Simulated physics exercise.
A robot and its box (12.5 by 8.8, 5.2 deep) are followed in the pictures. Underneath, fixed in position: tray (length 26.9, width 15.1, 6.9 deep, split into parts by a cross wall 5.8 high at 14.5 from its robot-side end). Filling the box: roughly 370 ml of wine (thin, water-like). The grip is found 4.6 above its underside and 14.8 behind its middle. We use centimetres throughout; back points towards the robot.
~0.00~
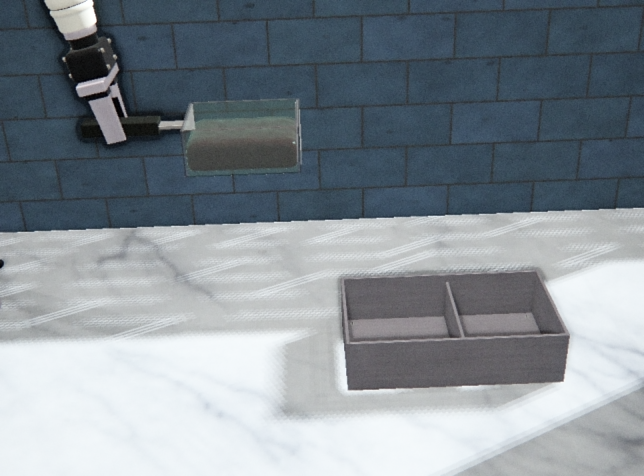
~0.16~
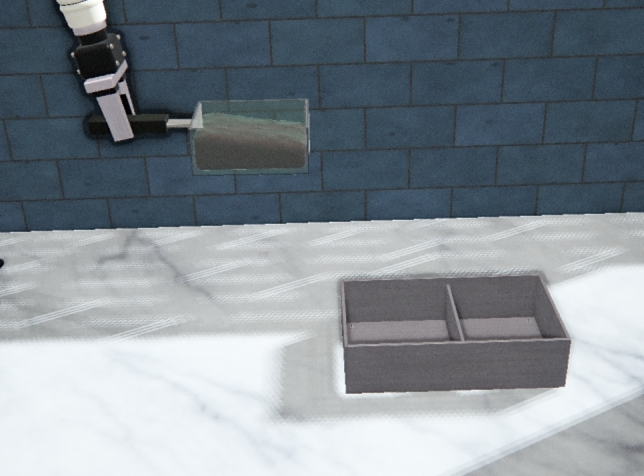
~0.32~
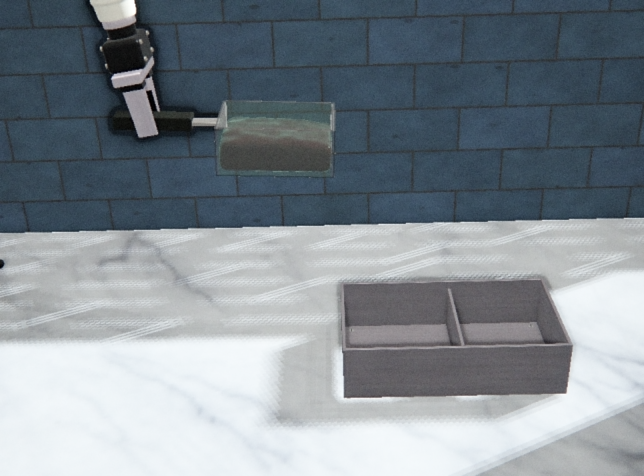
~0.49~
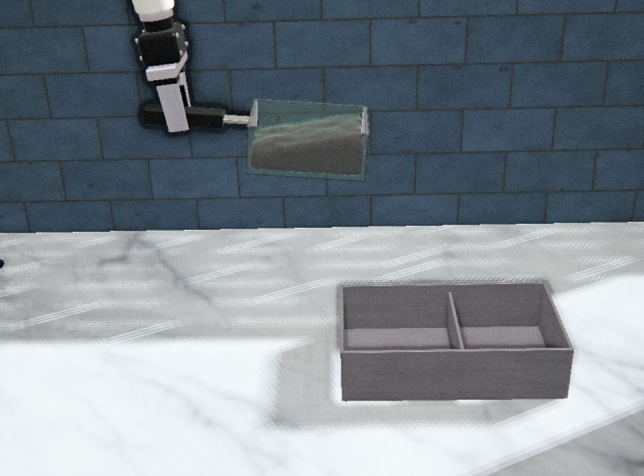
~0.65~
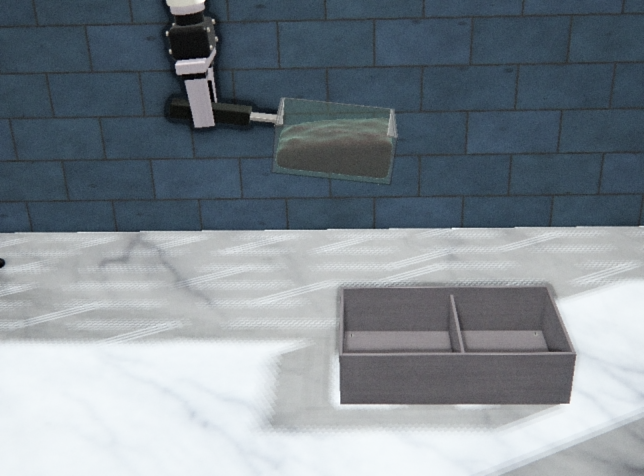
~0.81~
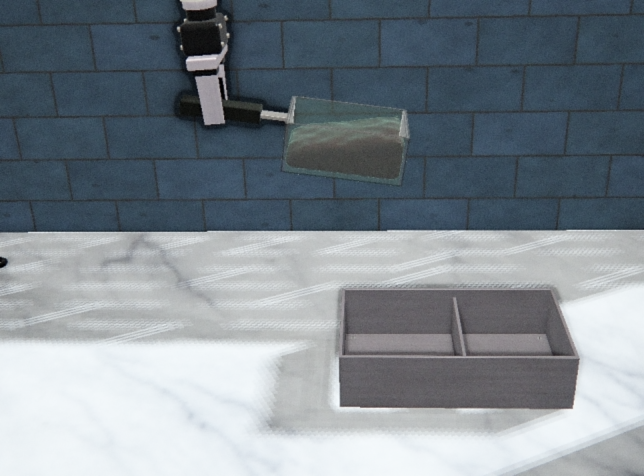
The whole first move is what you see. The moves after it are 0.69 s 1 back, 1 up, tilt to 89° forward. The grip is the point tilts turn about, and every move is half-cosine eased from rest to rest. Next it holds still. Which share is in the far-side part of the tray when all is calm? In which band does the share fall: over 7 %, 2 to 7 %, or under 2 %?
It falls under 2 %.
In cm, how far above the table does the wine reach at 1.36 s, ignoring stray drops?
About 18 cm.
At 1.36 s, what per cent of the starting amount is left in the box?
Remaining share: Close to 30 per cent.
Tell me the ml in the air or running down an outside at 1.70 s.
About 35 ml.
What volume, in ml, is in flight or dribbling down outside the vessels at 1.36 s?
120 ml.
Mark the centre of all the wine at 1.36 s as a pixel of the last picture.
Approximate centre pixel: (316, 313).
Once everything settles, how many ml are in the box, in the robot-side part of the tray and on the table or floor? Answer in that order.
Roughly 15, 120, 240 ml.
After 1.09 s, tilted 36° forward, liquid up to 26 above the table; 350 ml in the box, 25 ml in the air or running down outside.
After 1.36 s, tilted 81° forward, liquid up to 28 above the table; 130 ml in the robot-side part, 110 ml in the box, 10 ml on the table or floor, 120 ml in the air or running down outside.
After 1.70 s, tilted 89° forward, liquid up to 45 above the table; 175 ml on the table or floor, 120 ml in the robot-side part, 40 ml in the box, 35 ml in the air or running down outside.
After 2.50 s, tilted 89° forward, liquid up to 15 above the table; 240 ml on the table or floor, 120 ml in the robot-side part, 15 ml in the box.
At rest, 240 ml on the table or floor, 120 ml in the robot-side part, 15 ml in the box. That is 0 % in the far-side part of the tray.
